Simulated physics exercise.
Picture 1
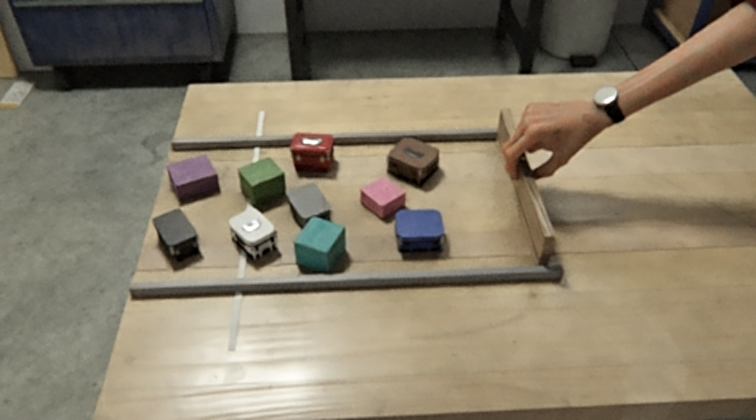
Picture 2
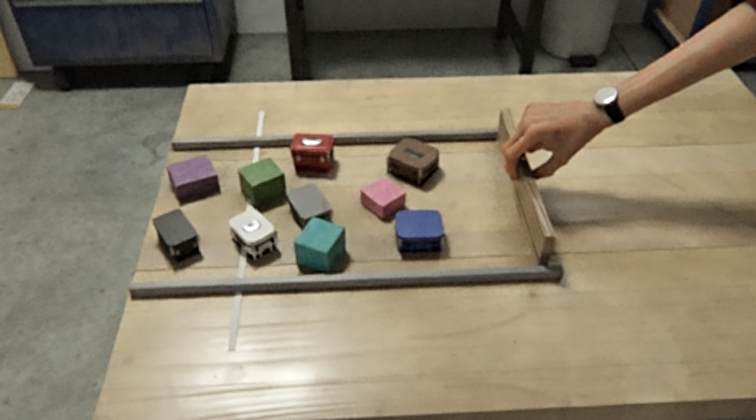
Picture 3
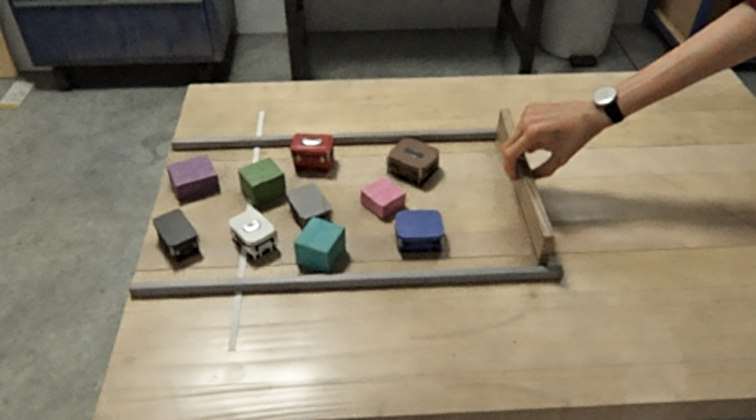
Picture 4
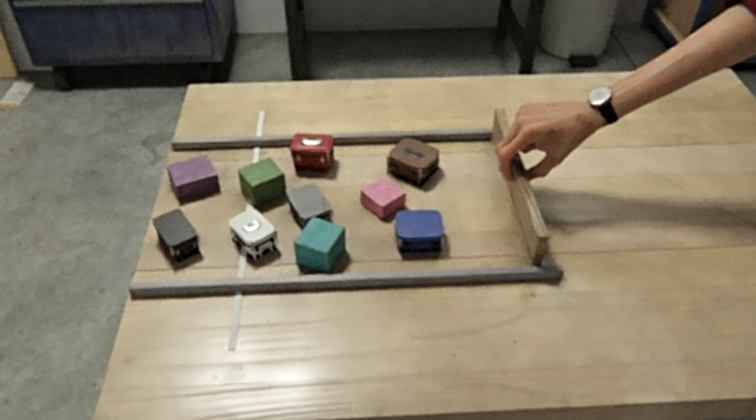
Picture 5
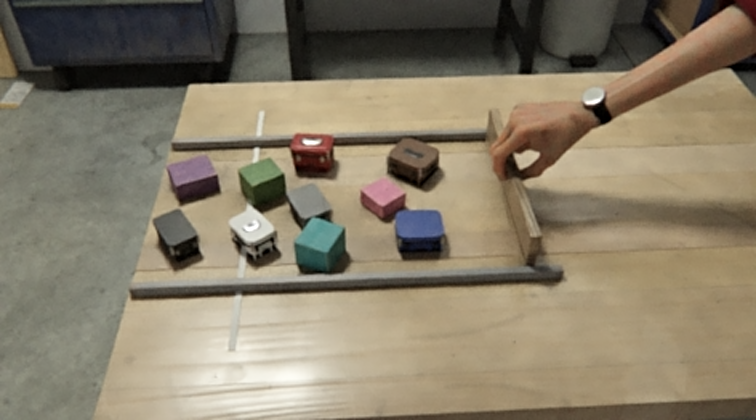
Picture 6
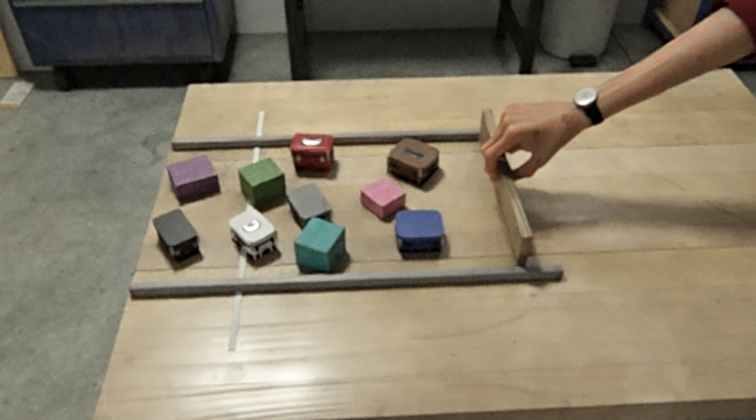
A hand sliding a wooden board slightly left between two grey rails, while small coloured blocks and cases stay still.
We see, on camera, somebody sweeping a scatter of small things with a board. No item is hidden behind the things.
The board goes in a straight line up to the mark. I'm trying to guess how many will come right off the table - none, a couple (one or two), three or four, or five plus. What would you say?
I would say a couple, one or two.
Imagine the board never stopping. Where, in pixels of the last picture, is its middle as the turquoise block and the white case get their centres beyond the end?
I reckon its middle sits around (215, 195) and then around (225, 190).
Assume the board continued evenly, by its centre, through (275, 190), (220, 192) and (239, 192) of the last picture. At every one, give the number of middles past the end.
In order: 0, 3, 2.
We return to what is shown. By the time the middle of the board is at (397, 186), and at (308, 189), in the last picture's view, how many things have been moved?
Tally: First 3; then 9.
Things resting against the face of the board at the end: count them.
3 touch it.
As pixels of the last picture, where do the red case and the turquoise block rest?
In the last picture the red case sits around (199, 152) and the turquoise block around (174, 260).
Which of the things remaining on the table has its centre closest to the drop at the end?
That's the purple block.
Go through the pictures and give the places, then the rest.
The first frame shows black case (177, 236); purple block (193, 177); white case (253, 234); board (522, 181); tape (250, 208).
The second frame shows purple block (193, 177); grey case (309, 208).
The third frame shows white case (253, 235); brown case (414, 162).
The fourth frame shows black case (177, 236); red case (313, 152).
The fifth frame shows purple block (193, 177); pink block (383, 198).
The sixth frame shows black case (177, 236); purple block (193, 177); white case (253, 235); board (502, 182); tape (250, 208).
A little later, none off yet; black case at rest near (177, 236); purple block at rest near (193, 177); white case at rest near (253, 235).
When it is over, the number that fall off is one or two; down, black case.
